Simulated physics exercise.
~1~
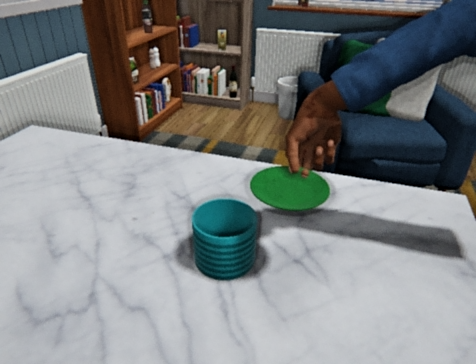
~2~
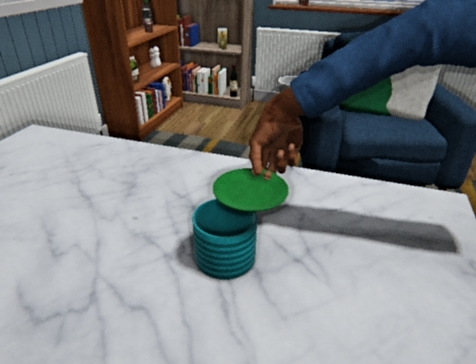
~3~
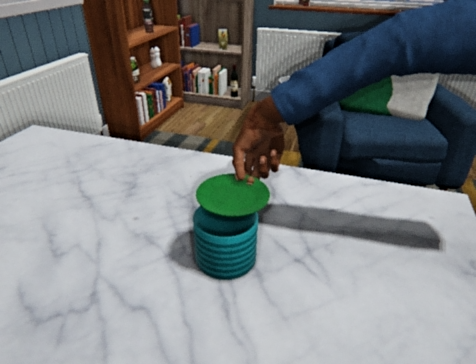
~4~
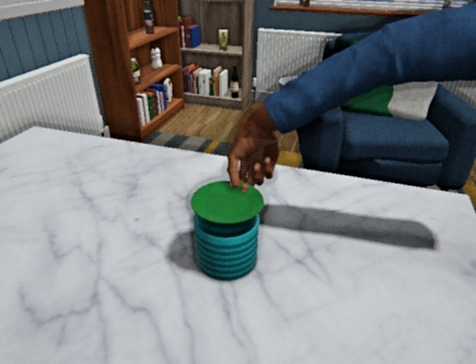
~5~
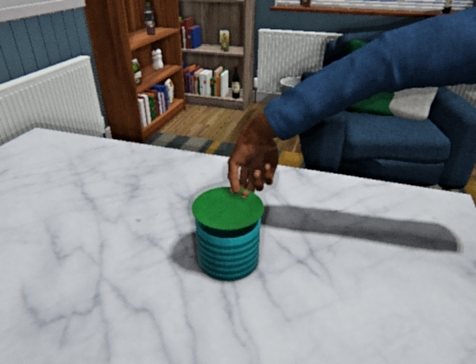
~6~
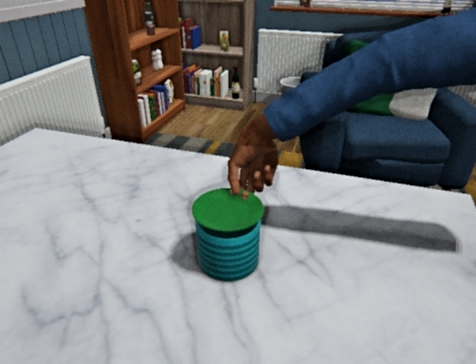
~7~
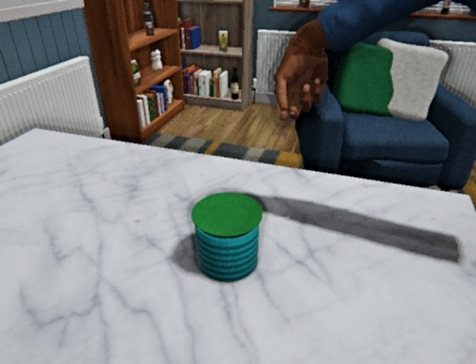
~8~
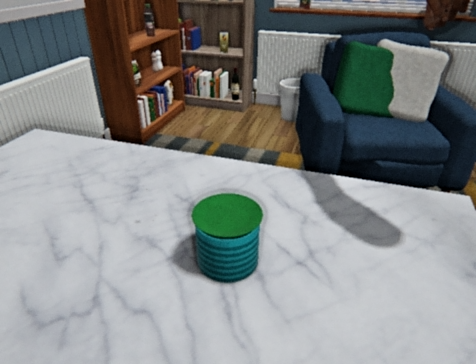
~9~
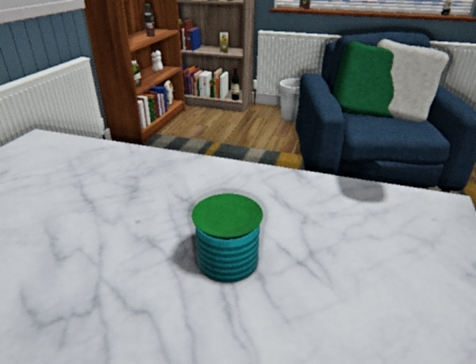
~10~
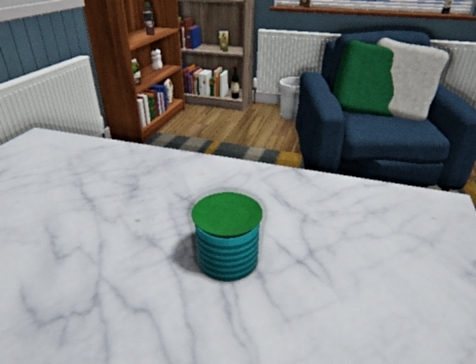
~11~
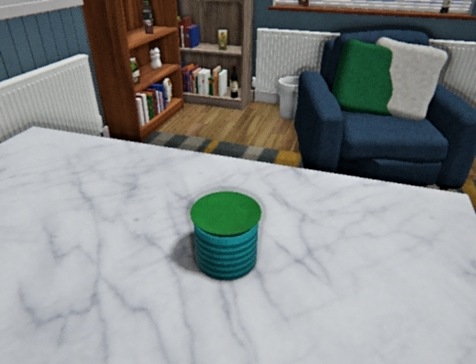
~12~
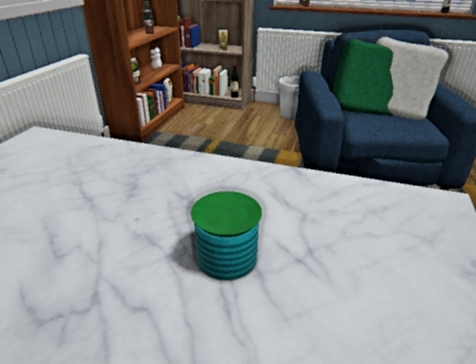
The clip opens on a ribbed teal pot standing on a white marble tabletop, with bookshelves and a blue armchair in the room behind. A hand in a blue sleeve holds a green plate above the table, to the right of the pot. The hand carries the plate left until it is over the pot, then lowers it onto the open top. After staying there briefly, the fingers let go and the arm draws back out of view, its shadow sliding off the marble. The plate does not drop in, and it ends resting still on the rim like a lid.
